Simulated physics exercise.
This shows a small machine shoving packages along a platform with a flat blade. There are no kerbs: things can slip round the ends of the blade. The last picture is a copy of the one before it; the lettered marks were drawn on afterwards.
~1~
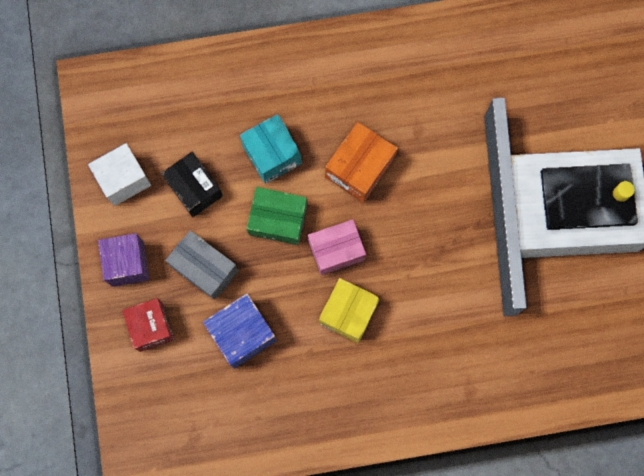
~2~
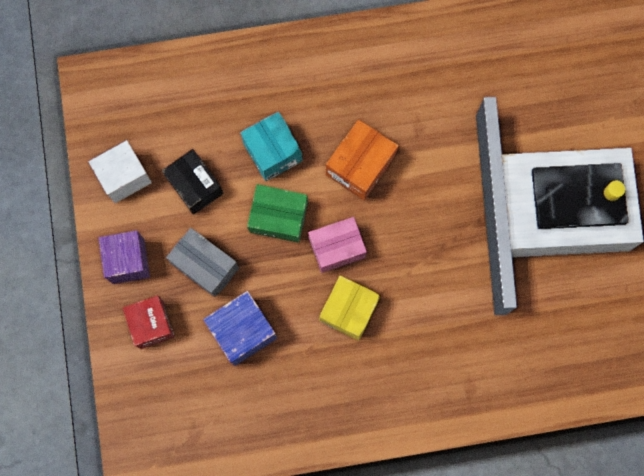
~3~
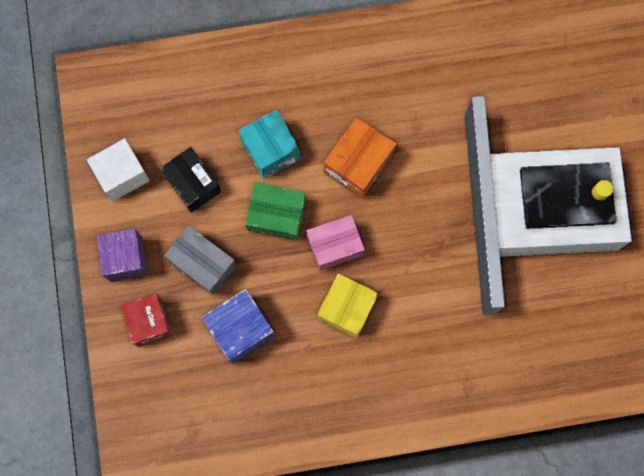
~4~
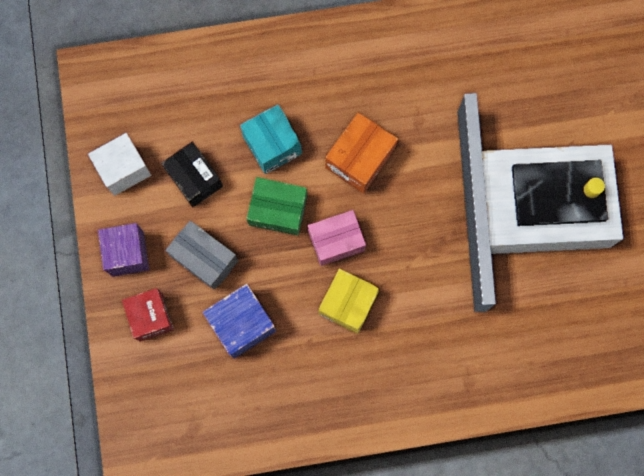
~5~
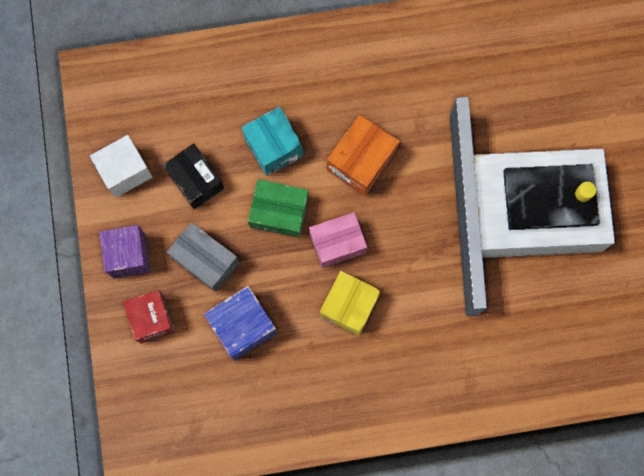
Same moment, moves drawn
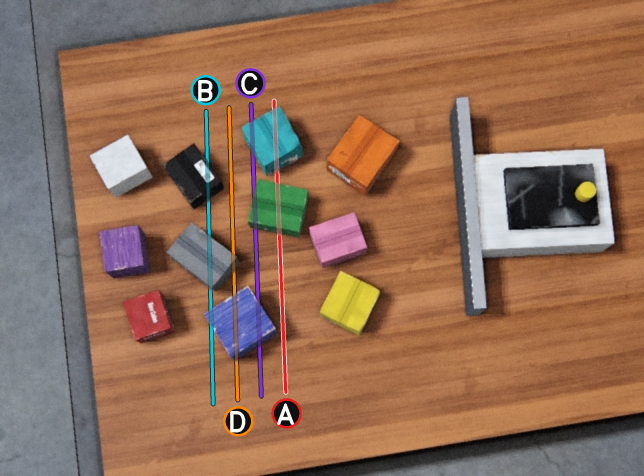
A small white machine with a flat grey blade slid slowly a short way left across a wooden platform, while the colourful boxes scattered on the left stayed where they were, untouched.
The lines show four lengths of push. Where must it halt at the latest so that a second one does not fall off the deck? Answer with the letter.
As far as mark B.
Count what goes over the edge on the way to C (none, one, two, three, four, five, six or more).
The count is none.
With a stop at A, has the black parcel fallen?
No.
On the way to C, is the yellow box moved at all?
Yes.
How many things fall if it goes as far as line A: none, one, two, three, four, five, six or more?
By then, none.
On the marked copy, A at (280, 242); B at (210, 253); C at (256, 245); D at (233, 249).
Taking B. A third of the way, robot (451, 211); yellow box (344, 305); orange parcel (331, 164).
Two thirds of the way, robot (357, 226); grey box (193, 264); blue crate (209, 321).
When it is over, robot (283, 238); red box (94, 326); purple crate (91, 246); none fallen.
As for the rest, A is within the limit but short; C is within the limit but short; D is within the limit but short.
